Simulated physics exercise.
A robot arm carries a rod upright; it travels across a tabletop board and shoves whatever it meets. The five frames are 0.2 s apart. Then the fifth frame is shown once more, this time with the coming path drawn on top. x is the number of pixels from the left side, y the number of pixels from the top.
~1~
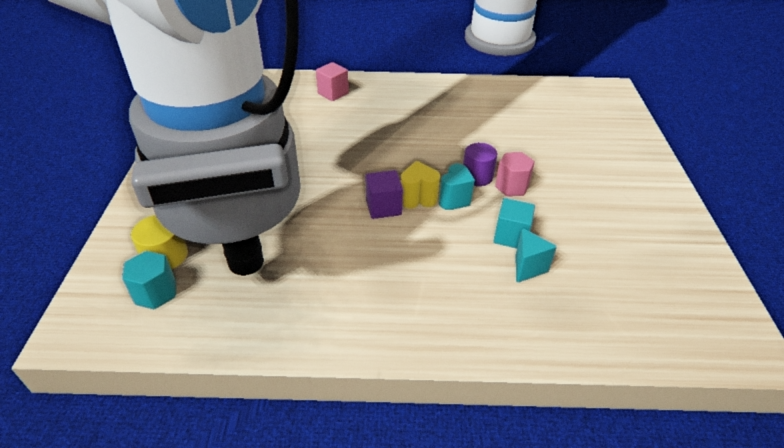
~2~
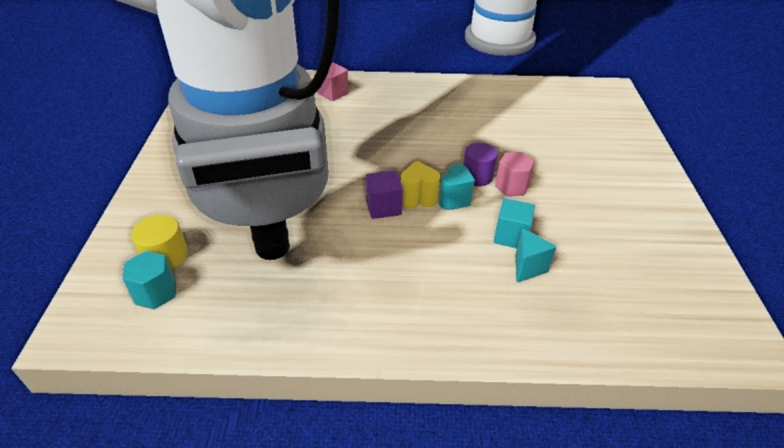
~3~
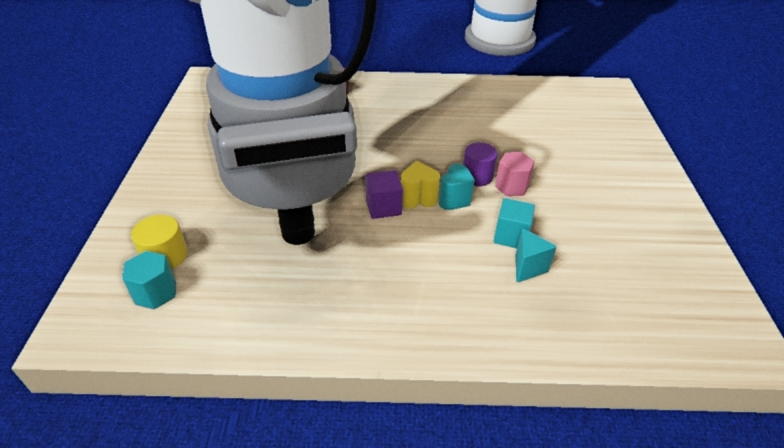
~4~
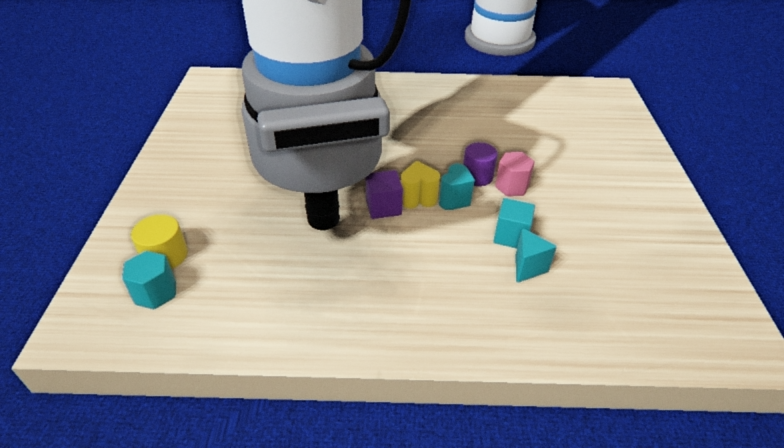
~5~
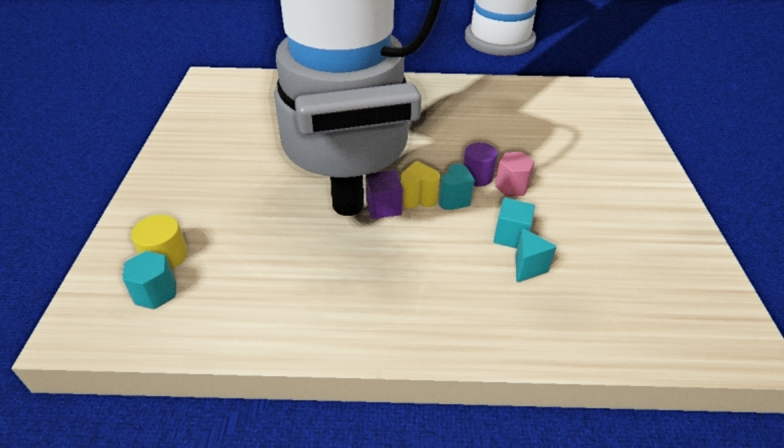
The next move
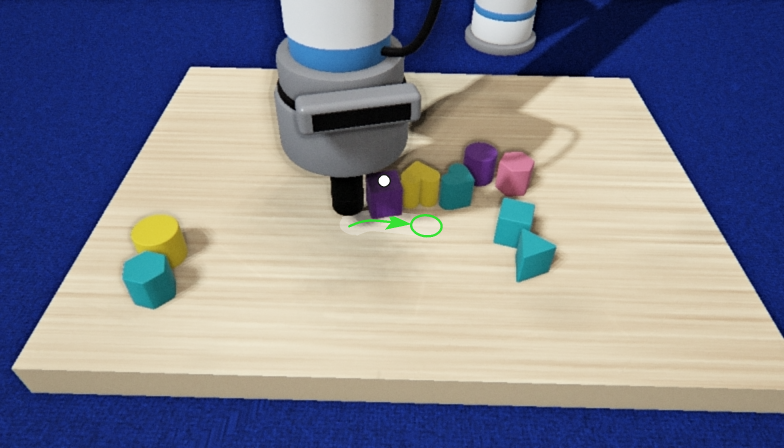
At the start, a robot arm with a black rod stands at the left of a wooden board, near a yellow and a turquoise block. The rod moves right and slightly away from the viewer, ending close beside the purple block in a cluster of colored blocks, which stay in place.
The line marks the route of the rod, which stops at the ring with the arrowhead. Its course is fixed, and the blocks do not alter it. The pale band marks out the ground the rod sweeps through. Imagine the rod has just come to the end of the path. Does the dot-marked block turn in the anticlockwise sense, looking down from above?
Going by the path, yes.
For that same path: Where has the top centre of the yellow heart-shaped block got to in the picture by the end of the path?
(430, 163)
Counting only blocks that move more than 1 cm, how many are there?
Looking at the path, I think two of the blocks end up more than 1 cm away.
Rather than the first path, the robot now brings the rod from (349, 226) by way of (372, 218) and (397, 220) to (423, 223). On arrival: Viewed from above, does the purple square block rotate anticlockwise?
Short answer: Yes.
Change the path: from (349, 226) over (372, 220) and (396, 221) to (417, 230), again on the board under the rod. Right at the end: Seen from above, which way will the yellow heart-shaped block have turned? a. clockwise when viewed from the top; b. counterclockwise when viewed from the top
Correct choice: A.
The drawn path runs from (349, 226) via (374, 221) and (400, 223), ending at (426, 226); the dot is on the purple square block.
The first path, step by step. Halfway along, rod at (388, 202); purple square block at (399, 177), turned 55° anticlockwise; yellow heart-shaped block at (430, 165), turned 30° clockwise.
At the end, rod at (428, 206); purple square block at (404, 176), turned 70° anticlockwise; yellow heart-shaped block at (430, 163), turned 40° clockwise; turquoise heart-shaped block not moved; pink hexagon not moved.
